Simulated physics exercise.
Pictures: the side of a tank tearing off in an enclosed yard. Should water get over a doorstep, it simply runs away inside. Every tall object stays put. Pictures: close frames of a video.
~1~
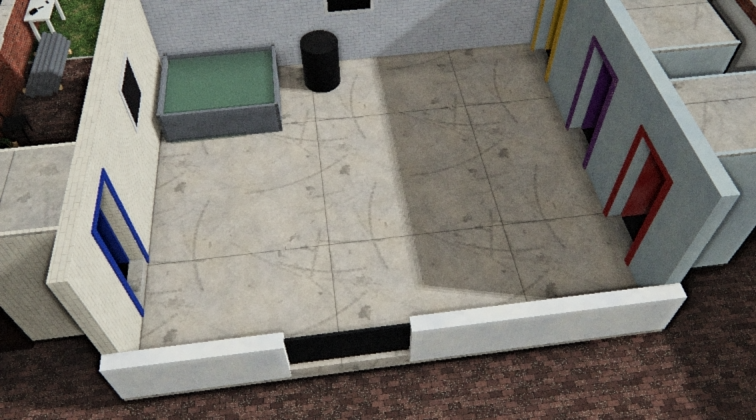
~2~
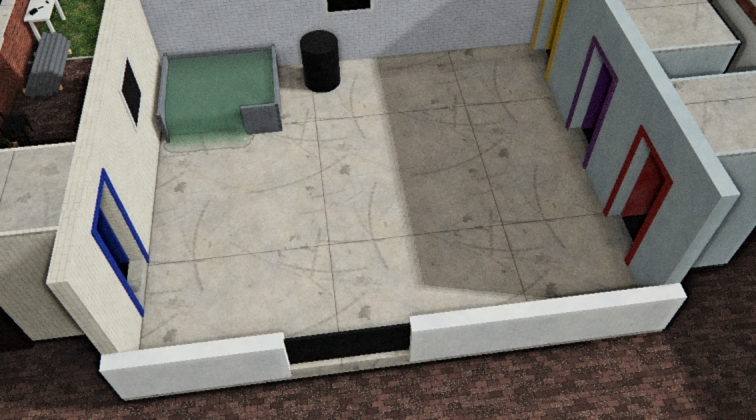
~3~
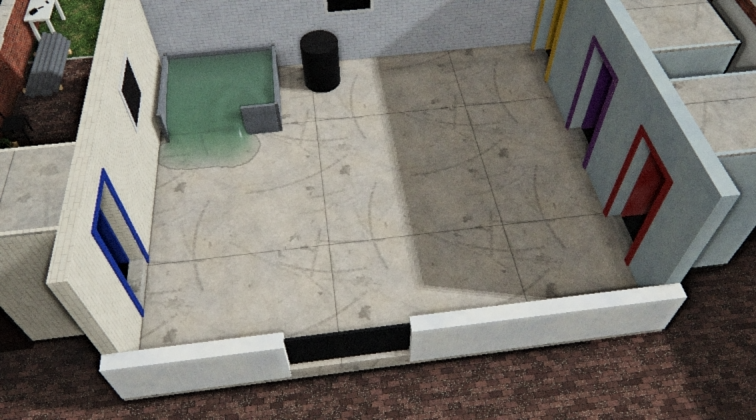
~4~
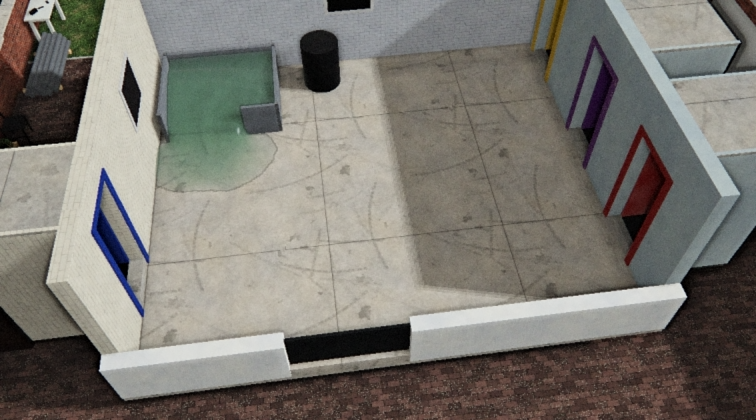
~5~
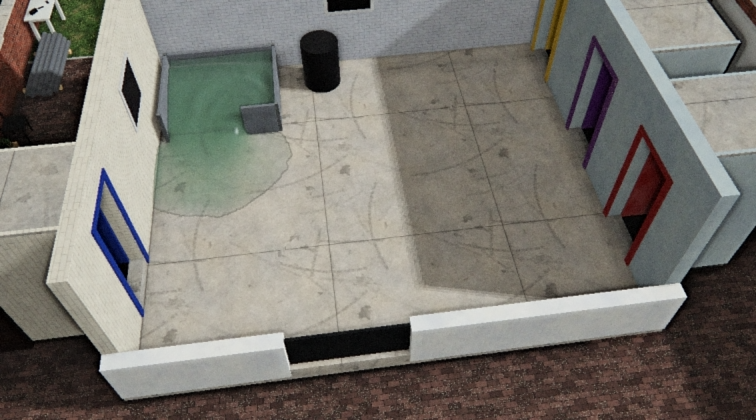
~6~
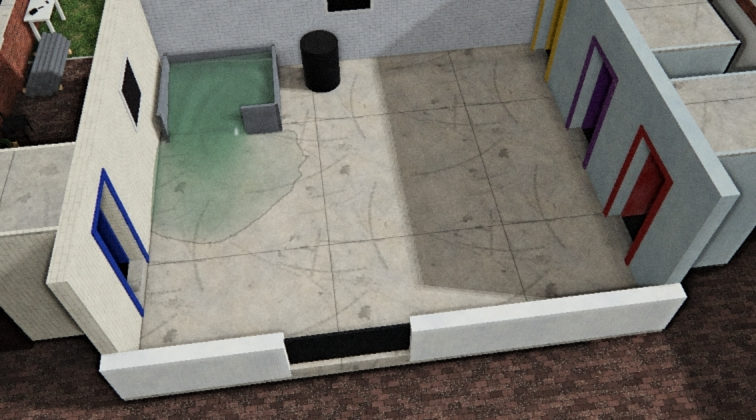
In a walled yard, green water pours from a tank's broken side and spreads across the floor.
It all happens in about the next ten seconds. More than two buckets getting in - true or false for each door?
Blue door: False; purple door: False; yellow door: False; red door: True.
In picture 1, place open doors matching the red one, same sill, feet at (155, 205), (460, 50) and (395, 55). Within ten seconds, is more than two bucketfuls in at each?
In order: Exceeds it, falls short, falls short.
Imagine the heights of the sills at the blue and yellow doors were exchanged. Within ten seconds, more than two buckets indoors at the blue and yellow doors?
One at a time: Blue door exceeds it, and yellow door admits less.
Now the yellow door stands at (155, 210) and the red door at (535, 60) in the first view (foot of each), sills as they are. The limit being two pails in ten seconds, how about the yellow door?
Yellow: Exceeds the limit.
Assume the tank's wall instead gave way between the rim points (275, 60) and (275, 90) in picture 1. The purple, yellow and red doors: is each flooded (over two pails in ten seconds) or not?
Going door by door: The purple door gets too much, the yellow door gets too much, and the red door gets too much.
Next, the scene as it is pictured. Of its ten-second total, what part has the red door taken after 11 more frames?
Some 0 per cent.
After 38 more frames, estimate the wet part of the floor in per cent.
Around 60 percent.
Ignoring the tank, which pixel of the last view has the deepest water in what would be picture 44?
Around (642, 310).
A moment on, water covers 25 % of the floor; the blue door wet at the sill, nothing in, the purple door not reached, the yellow door not reached, the red door not reached.
Next, water covers 30 % of the floor; the blue door wet at the sill, nothing in, the purple door not reached, the yellow door not reached, the red door not reached.
Then, water covers 35 % of the floor; the blue door wet at the sill, nothing in, the purple door not reached, the yellow door not reached, the red door not reached.
Later, water covers 60 % of the floor; the blue door wet at the sill, nothing in, the purple door wet at the sill, nothing in, the yellow door not reached, the red door over two buckets in.
In the end, water covers 85 % of the floor; the blue door wet at the sill, nothing in, the purple door under two buckets in, the yellow door wet at the sill, nothing in, the red door far over two buckets in.
